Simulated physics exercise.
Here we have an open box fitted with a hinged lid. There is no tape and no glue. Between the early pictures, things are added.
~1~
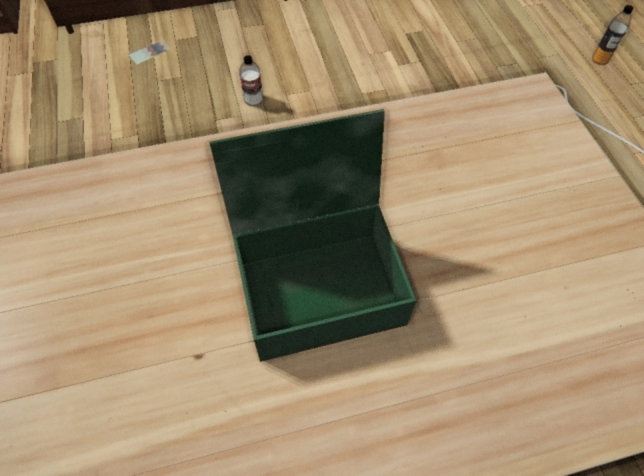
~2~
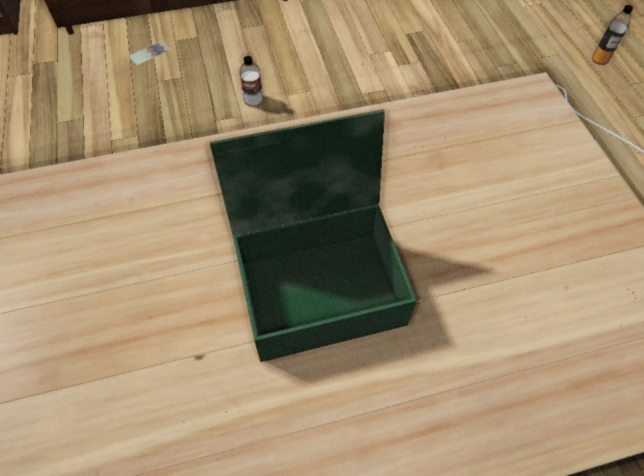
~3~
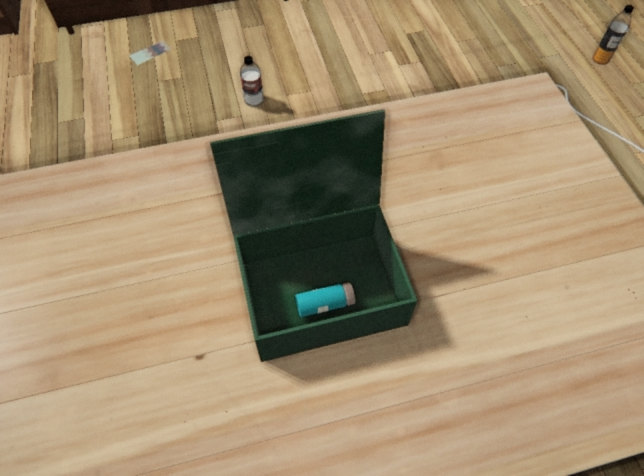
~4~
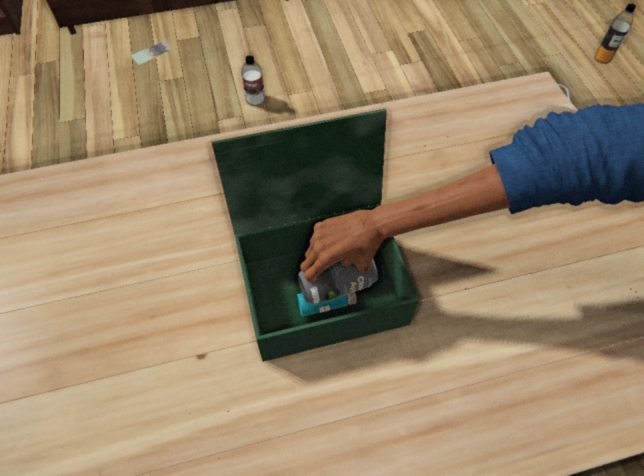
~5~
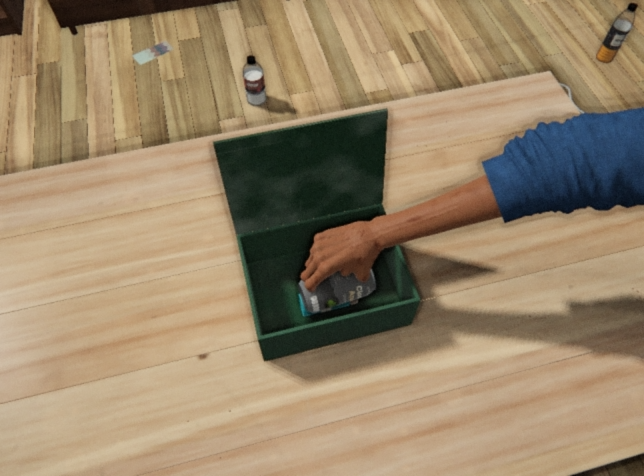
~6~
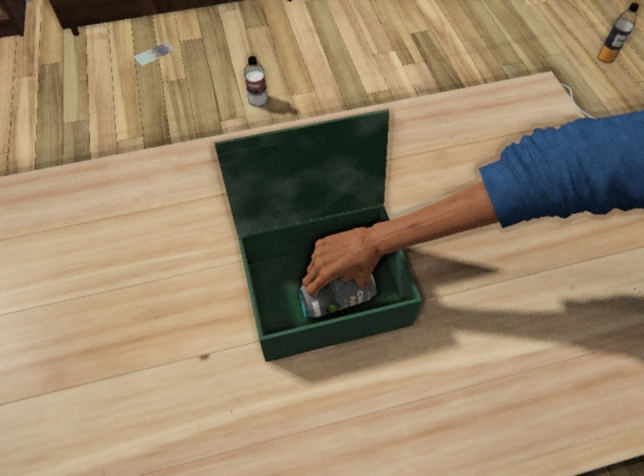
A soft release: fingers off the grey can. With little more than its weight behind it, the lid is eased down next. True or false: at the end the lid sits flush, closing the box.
True.
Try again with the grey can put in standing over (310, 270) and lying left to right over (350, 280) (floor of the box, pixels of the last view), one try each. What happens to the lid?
The first attempt leaves the lid partly open, while the second leaves it fully closed.
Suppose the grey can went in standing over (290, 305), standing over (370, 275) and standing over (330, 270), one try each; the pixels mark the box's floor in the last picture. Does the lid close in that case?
The first time the lid goes down fully, the second time it can't shut, and the third time it can't shut.
Then, 1.10 s on from there, lid starting down; grey can shifted about its own width near (341, 315); turquoise shaker shifted well along.
Then, 1.90 s on from there, lid 39° above the rim; grey can shifted about its own width near (341, 315); turquoise shaker shifted well along.
In the end, lid shut; moved from the start, grey can and turquoise shaker. At the end, from the last picture's camera, grey can near (341, 315).
